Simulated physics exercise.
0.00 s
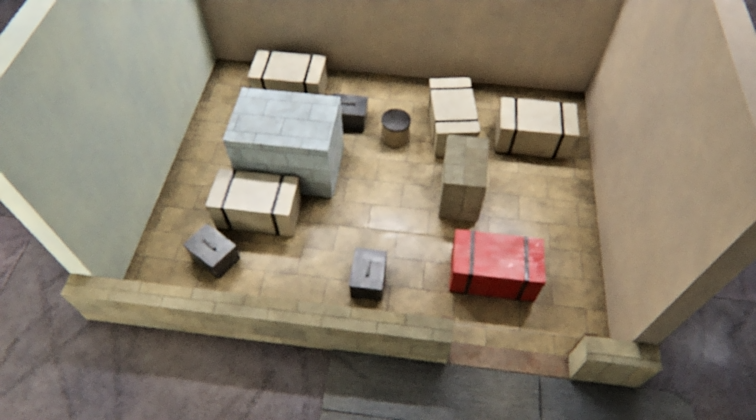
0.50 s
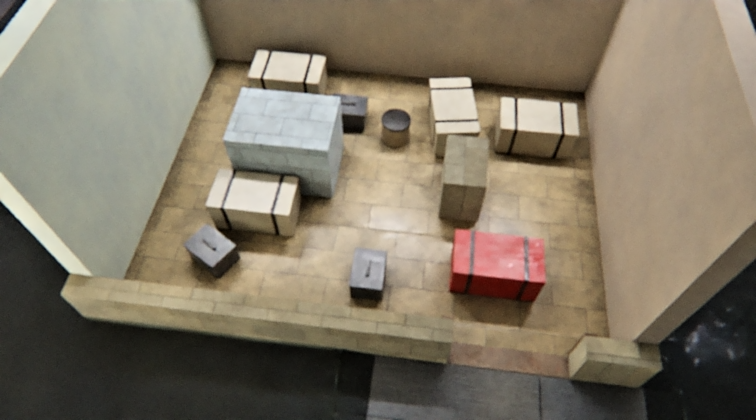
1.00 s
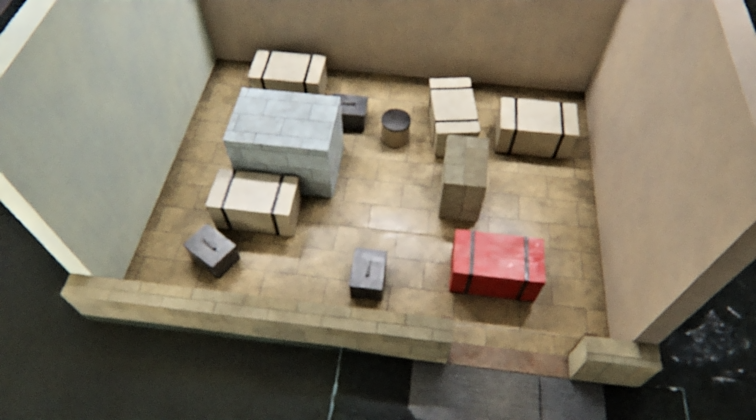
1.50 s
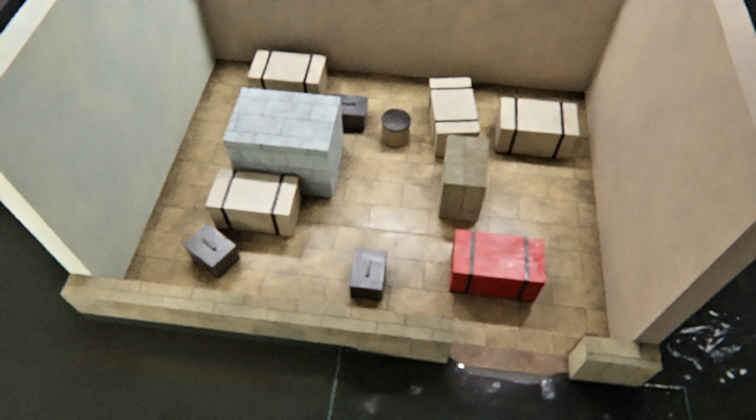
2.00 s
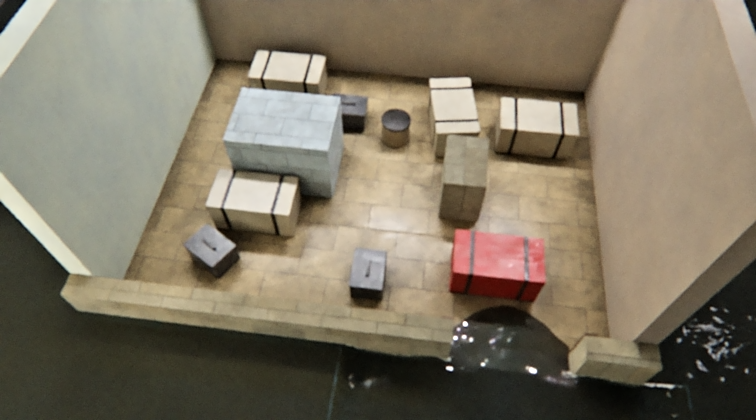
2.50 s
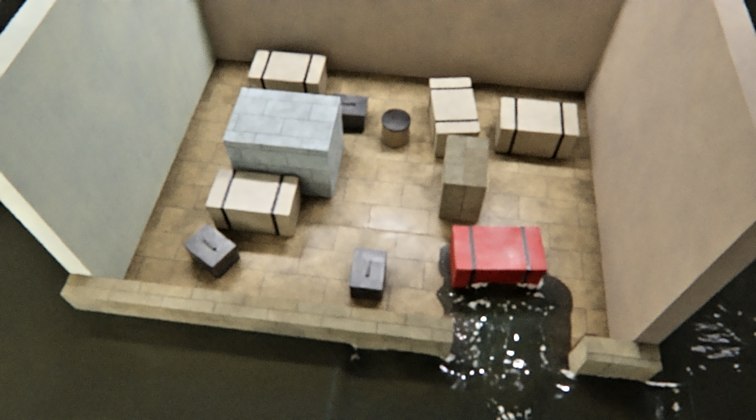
Dark water spread over the ground outside a small walled room of crates and boxes, then came in through the gap in the front wall and surrounded the red trunk, which shifted slightly.
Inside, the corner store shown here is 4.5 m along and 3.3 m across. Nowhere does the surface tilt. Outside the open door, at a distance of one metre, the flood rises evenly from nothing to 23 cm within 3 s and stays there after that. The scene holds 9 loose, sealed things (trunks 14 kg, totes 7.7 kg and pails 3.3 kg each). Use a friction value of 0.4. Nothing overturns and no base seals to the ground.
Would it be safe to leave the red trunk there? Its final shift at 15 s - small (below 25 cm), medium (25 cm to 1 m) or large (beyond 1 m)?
Large.
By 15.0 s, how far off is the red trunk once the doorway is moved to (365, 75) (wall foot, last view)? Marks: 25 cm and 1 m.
Then the red trunk would have gone a long way.
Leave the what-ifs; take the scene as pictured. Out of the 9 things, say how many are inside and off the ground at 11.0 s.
The number is 8.
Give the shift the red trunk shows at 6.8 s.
Shift by then: About 200 cm.
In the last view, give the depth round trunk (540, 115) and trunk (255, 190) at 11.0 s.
Some 13 cm at the first, some 13 cm at the second.
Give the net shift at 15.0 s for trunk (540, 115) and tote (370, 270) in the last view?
First 250 cm, then 80 cm.
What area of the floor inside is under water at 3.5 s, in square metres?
Flooded: Near 3.5 m2.
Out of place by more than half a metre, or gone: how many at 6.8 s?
I count 3 of them.
After 3.5 s the red trunk is near (500, 214), 0.4 m from its start, aground; 0 afloat.
After 6.8 s the red trunk is near (516, 84), 2.1 m from its start, afloat; 5 afloat.
After 11.0 s the red trunk is near (366, 65), 2.7 m from its start, afloat; 8 afloat.
After 15.0 s the red trunk is near (369, 68), 2.6 m from its start, afloat; 9 afloat.
